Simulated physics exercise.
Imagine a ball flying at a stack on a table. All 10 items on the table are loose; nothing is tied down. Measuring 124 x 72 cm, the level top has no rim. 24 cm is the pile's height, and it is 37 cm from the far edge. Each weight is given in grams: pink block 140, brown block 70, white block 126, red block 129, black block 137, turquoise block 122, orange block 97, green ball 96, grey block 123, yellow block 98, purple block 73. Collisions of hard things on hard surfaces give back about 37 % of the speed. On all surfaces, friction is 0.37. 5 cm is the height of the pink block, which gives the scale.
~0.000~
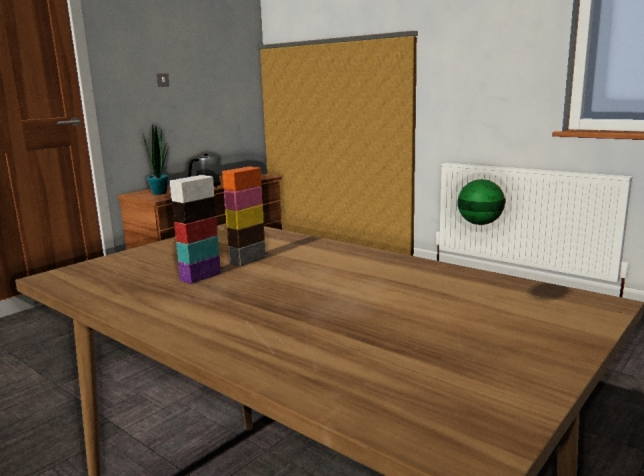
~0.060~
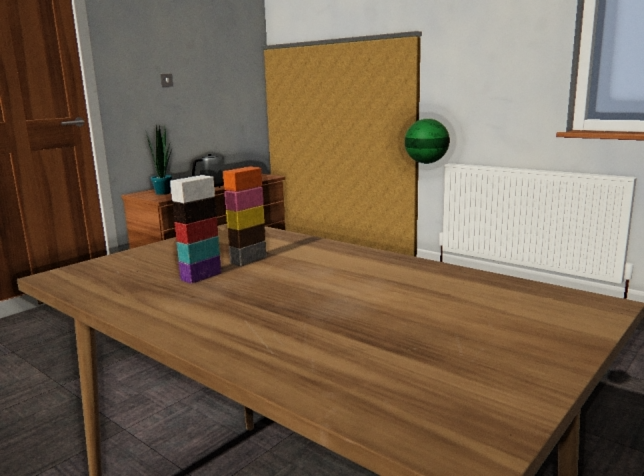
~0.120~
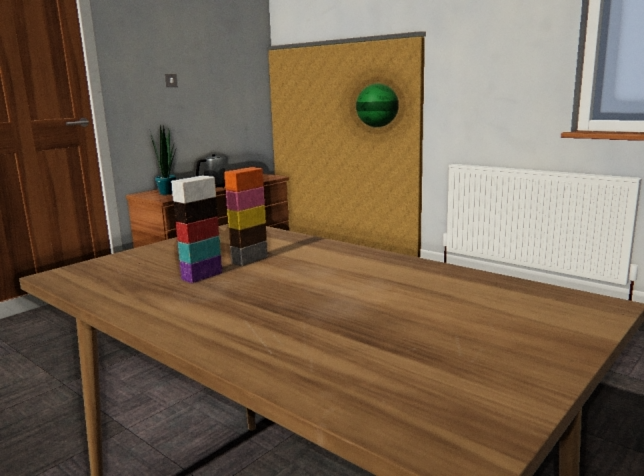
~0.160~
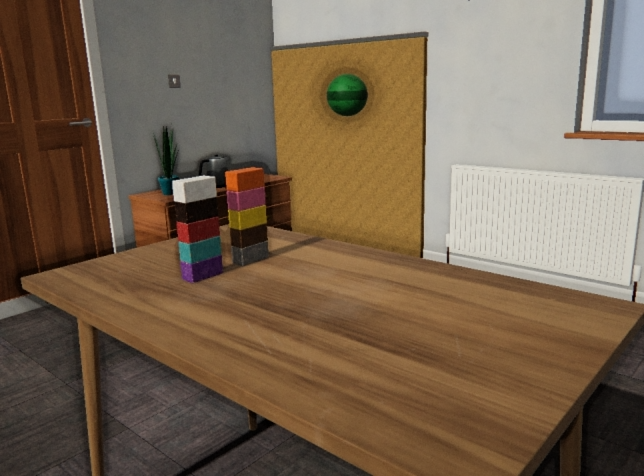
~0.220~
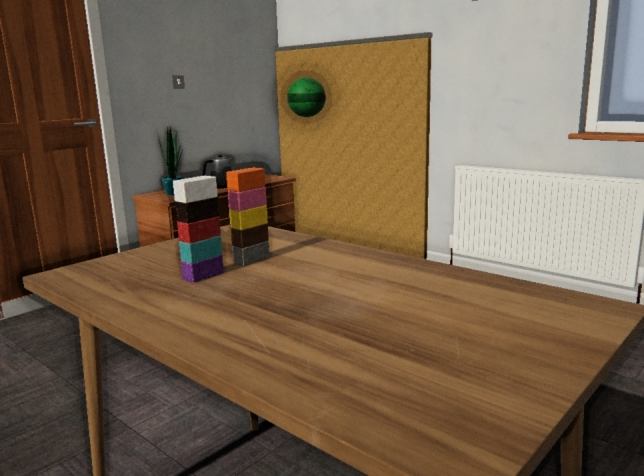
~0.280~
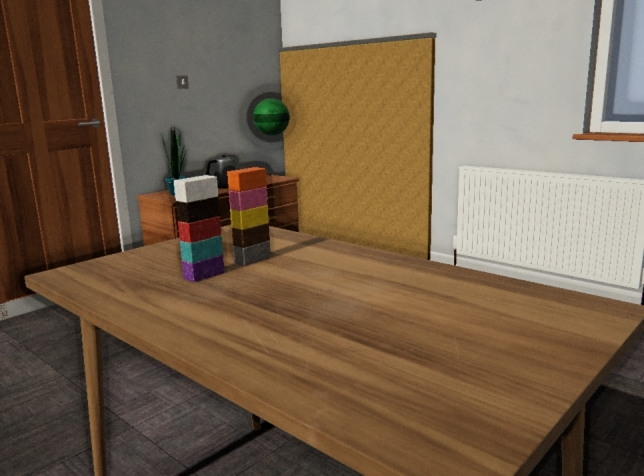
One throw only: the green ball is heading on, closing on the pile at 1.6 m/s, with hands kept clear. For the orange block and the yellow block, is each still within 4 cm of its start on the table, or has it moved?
The orange block is found near its start, the yellow block is found near its start.
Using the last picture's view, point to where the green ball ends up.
Somewhere around (249, 271).
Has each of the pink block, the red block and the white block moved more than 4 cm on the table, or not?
Well, the pink block remains where it was; the red block winds up somewhere else; and the white block winds up somewhere else.
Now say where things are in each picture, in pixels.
Gap 63 cm; green ball (481, 202); orange block (242, 179); yellow block (245, 216), in the first frame.
Gap 53 cm; green ball (427, 141); white block (193, 189), in the second frame.
Gap 44 cm; green ball (377, 105); black block (196, 209), in the third frame.
Gap 37 cm; green ball (347, 95); grey block (250, 252), in the fourth frame.
Gap 28 cm; green ball (306, 97); pink block (248, 198), in the fifth frame.
Gap 18 cm; green ball (272, 117); orange block (247, 179); yellow block (250, 216), in the sixth frame.
After 0.48 s, green ball near (226, 253); black block leaning 7°; white block leaning 6°; red block leaning 4°.
After 0.68 s, green ball near (241, 269); white block leaning 62°; black block on its side; red block on its side.
After 0.78 s, green ball near (245, 270); white block on its side; black block upside down; red block leaning 69°.
After 0.88 s, green ball near (248, 270); white block on its side; red block on its side; black block upside down.
At rest (1.5 s), tipped over on the table, white block, red block and black block; the other 7 in place, give or take 4 cm. Seen from the same camera at the end, orange block near (247, 179), yellow block near (250, 216).
